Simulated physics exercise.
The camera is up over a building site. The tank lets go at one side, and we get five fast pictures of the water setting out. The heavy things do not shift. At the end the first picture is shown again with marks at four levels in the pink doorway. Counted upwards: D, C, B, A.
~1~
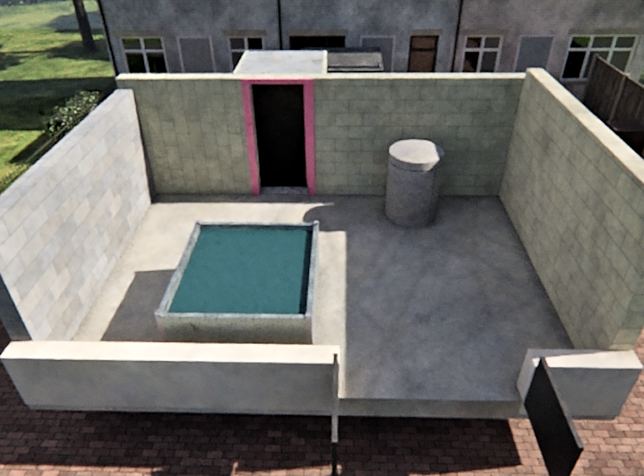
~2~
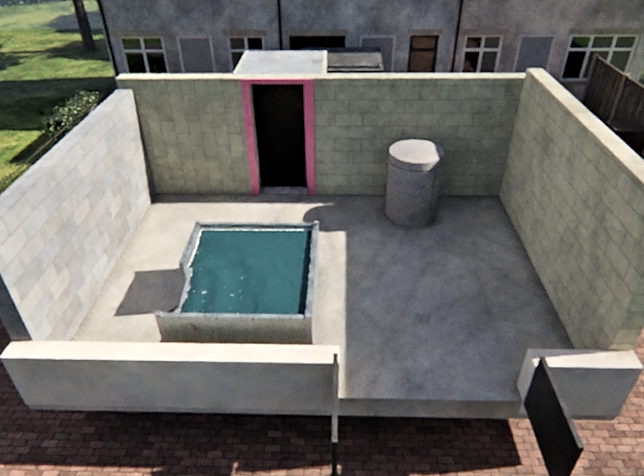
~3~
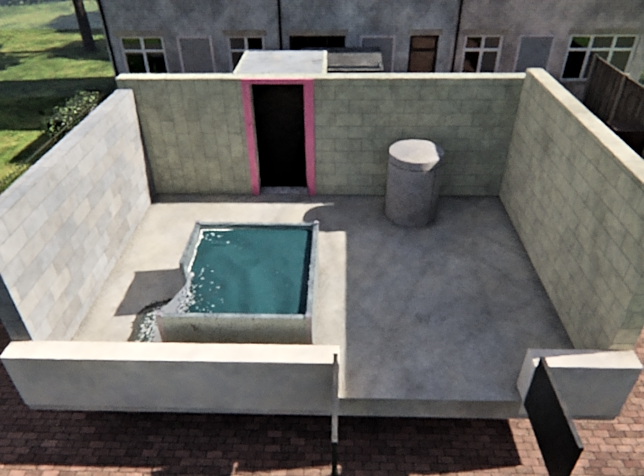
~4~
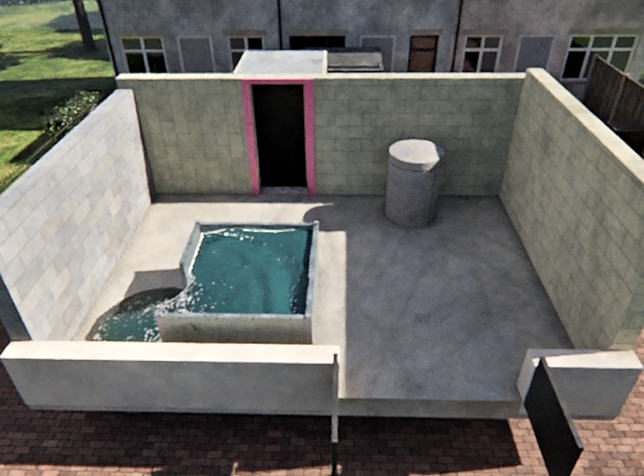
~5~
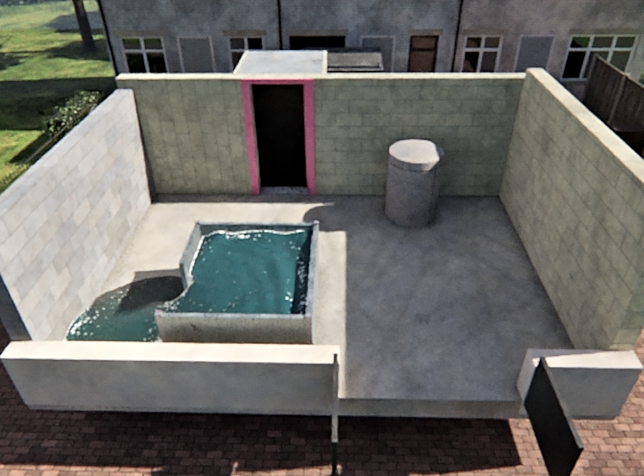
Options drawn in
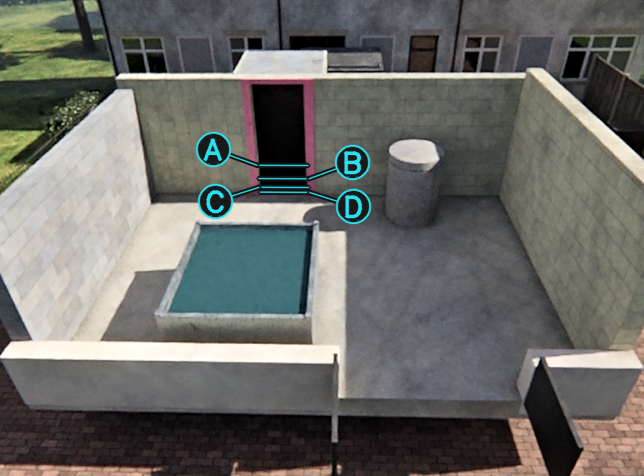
In the video, a tank of still, blue-green water sits in a walled concrete yard with a pink-framed doorway; its left side opens, and water pours out and spreads over the floor toward the left wall.
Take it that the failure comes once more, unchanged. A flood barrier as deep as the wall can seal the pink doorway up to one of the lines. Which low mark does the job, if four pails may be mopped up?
Height C.
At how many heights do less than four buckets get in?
Three of them.
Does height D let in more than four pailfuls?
Yes.
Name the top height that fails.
That would be D.
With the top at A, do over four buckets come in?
No.
On the marked copy, A at (282, 165); B at (283, 178); C at (284, 187); D at (284, 192); from the bottom up D, C, B, A.
Choosing A, nothing gets over.
Choosing B, nothing gets over.
Choosing C, a splash gets over, under a bucket.
Choosing D, about 8 bucketfuls get in.
